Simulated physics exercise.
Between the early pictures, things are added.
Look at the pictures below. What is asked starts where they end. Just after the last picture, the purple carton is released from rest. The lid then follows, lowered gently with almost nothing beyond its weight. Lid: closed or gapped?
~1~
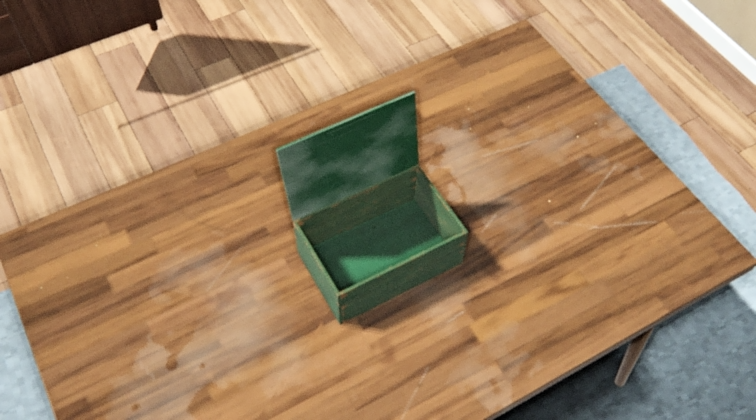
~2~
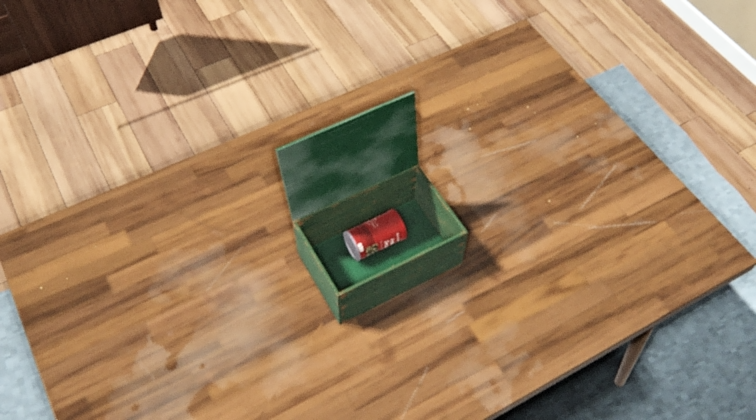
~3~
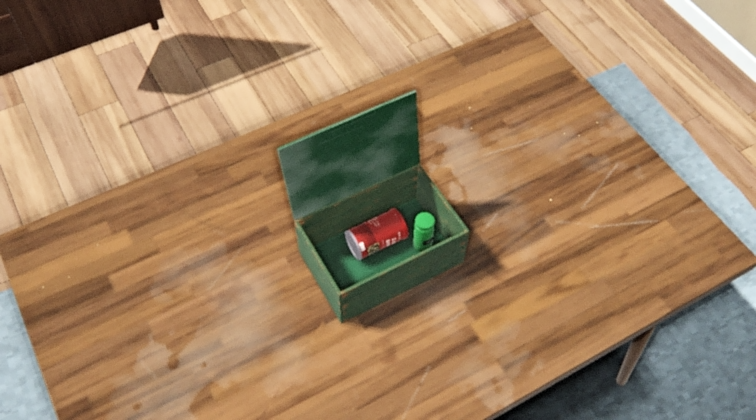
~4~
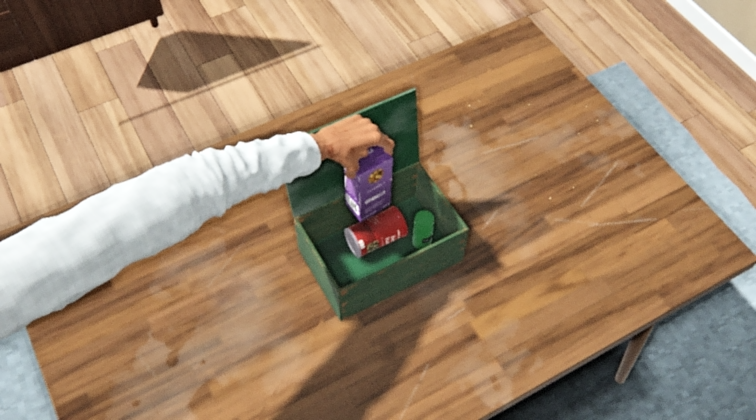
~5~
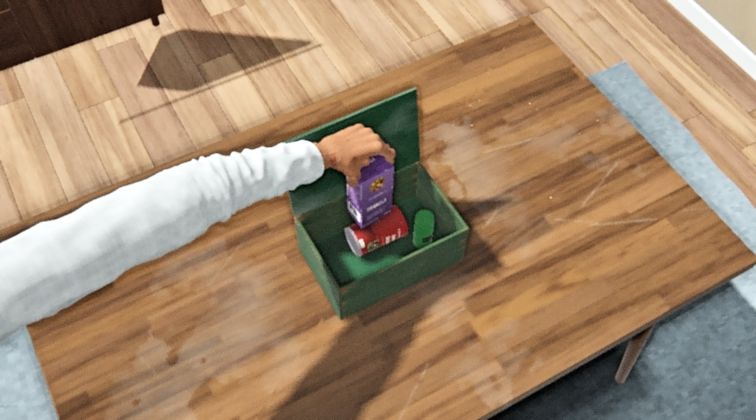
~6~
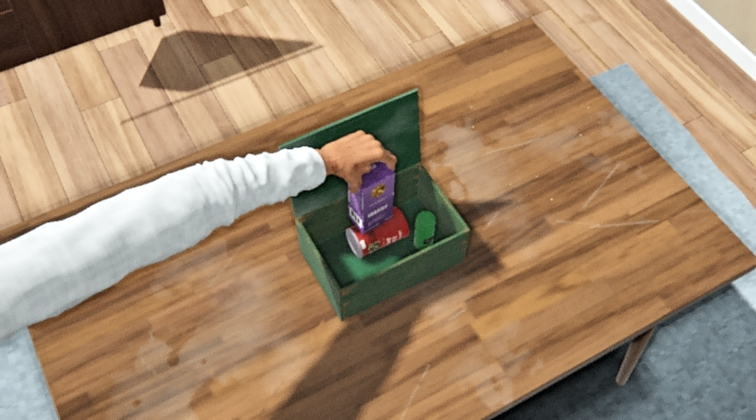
Gapped.
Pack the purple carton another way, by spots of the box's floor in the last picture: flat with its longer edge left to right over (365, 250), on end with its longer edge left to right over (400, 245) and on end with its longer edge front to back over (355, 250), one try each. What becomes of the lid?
Going through the three tries, the lid settles all the way, then settles all the way, then hangs open.
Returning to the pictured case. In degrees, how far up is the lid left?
Angle above rim: About 80°.
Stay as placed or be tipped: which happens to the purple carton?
Looking at the last picture, the purple carton sits at an angle.
Then, 0.20 s on from there, purple carton turned 11° from how it was put near (370, 196).
Then, 0.50 s on from there, purple carton turned 24° from how it was put near (370, 198); red tin shifted a little.
Then, 1.20 s on from there, lid starting down; purple carton turned 20° from how it was put near (369, 197).
Then, 2.20 s on from there, lid 80° above the rim; purple carton turned 21° from how it was put near (369, 197).
In the end, lid 80° above the rim; left askew, purple carton; the other 2 unmoved. At the end, from the last picture's camera, purple carton near (369, 197).
